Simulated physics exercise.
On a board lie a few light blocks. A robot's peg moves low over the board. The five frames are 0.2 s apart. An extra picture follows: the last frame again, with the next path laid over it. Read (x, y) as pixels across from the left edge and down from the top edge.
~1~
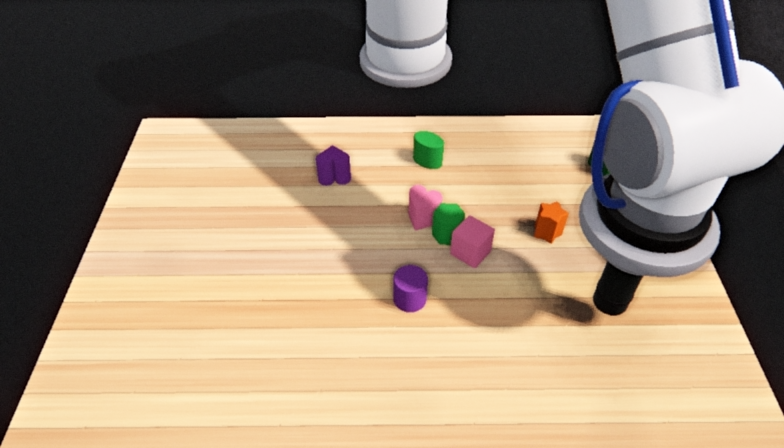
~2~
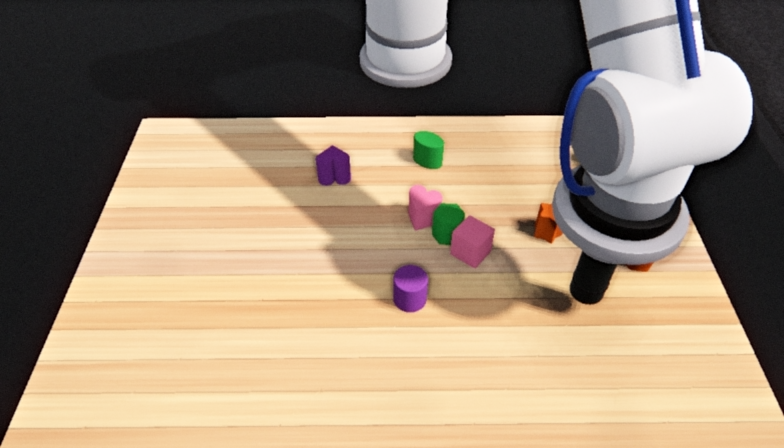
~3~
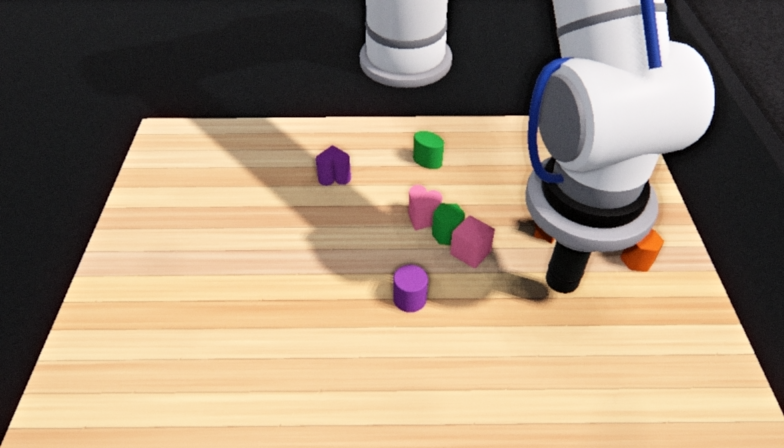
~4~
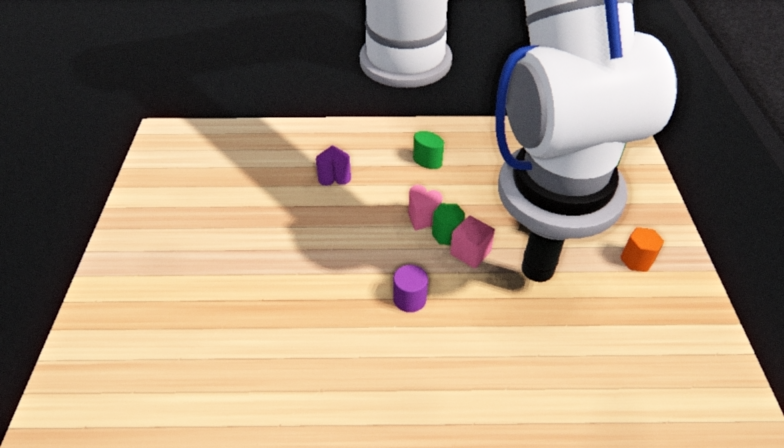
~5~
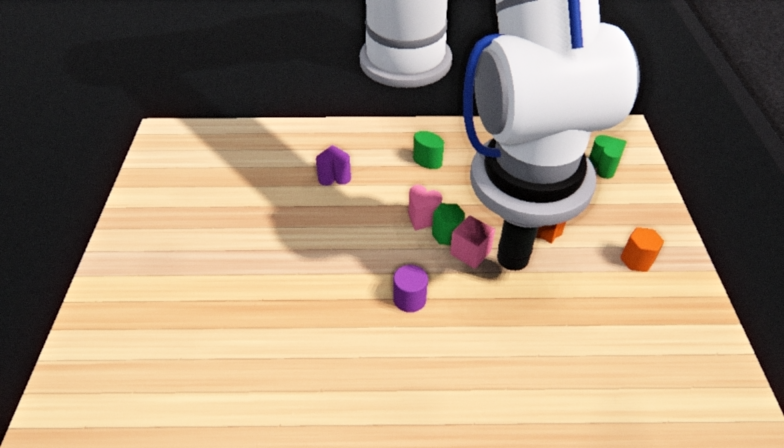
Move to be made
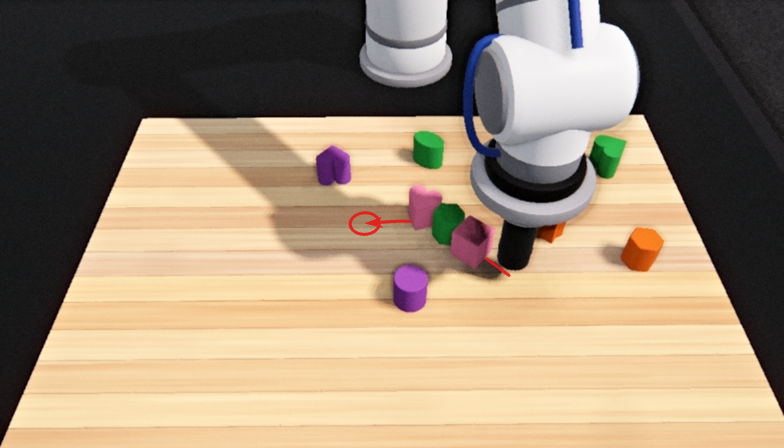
A robot arm sweeps its black peg left over a wooden board of still, colourful blocks.
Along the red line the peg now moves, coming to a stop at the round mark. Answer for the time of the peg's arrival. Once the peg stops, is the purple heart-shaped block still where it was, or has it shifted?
That block is going to be left alone.
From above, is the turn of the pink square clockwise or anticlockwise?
Spins clockwise.
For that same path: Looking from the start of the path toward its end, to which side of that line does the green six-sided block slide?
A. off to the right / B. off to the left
It's A.
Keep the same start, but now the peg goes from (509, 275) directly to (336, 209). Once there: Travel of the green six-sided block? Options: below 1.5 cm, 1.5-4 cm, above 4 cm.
Goes over 4 cm.
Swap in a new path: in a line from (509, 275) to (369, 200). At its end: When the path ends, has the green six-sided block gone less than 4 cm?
I believe not.
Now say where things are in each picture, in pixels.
The first frame shows peg tip at (609, 303); block tops, purple heart-shaped block at (333, 155); pink heart-shaped block at (424, 196); green six-sided block at (449, 212); pink square at (474, 230).
The second frame shows peg at (586, 292); blocks unchanged.
The third frame shows peg at (562, 281); blocks unchanged.
The fourth frame shows peg at (537, 271); blocks unchanged.
The fifth frame shows peg at (513, 259); purple heart-shaped block at (333, 155); pink heart-shaped block at (424, 196); green six-sided block at (449, 212); pink square at (474, 230).
Path on the board, from (509, 275) over (466, 243) and (418, 222) to (365, 223).
The first path, step by step. One third of the way, peg at (467, 227); pink heart-shaped block at (399, 179), turned 50° anticlockwise; green six-sided block at (424, 189), turned 15° clockwise; pink square at (442, 206).
Two thirds of the way, peg at (418, 206); pink heart-shaped block at (365, 161), turned 95° anticlockwise; green six-sided block at (395, 163), turned 40° clockwise; pink square at (400, 182), turned 30° clockwise.
At the end, peg at (364, 207); purple heart-shaped block in place; pink heart-shaped block at (360, 158), turned 115° anticlockwise; green six-sided block at (392, 159), turned 60° clockwise; pink square at (386, 178), turned 55° clockwise.
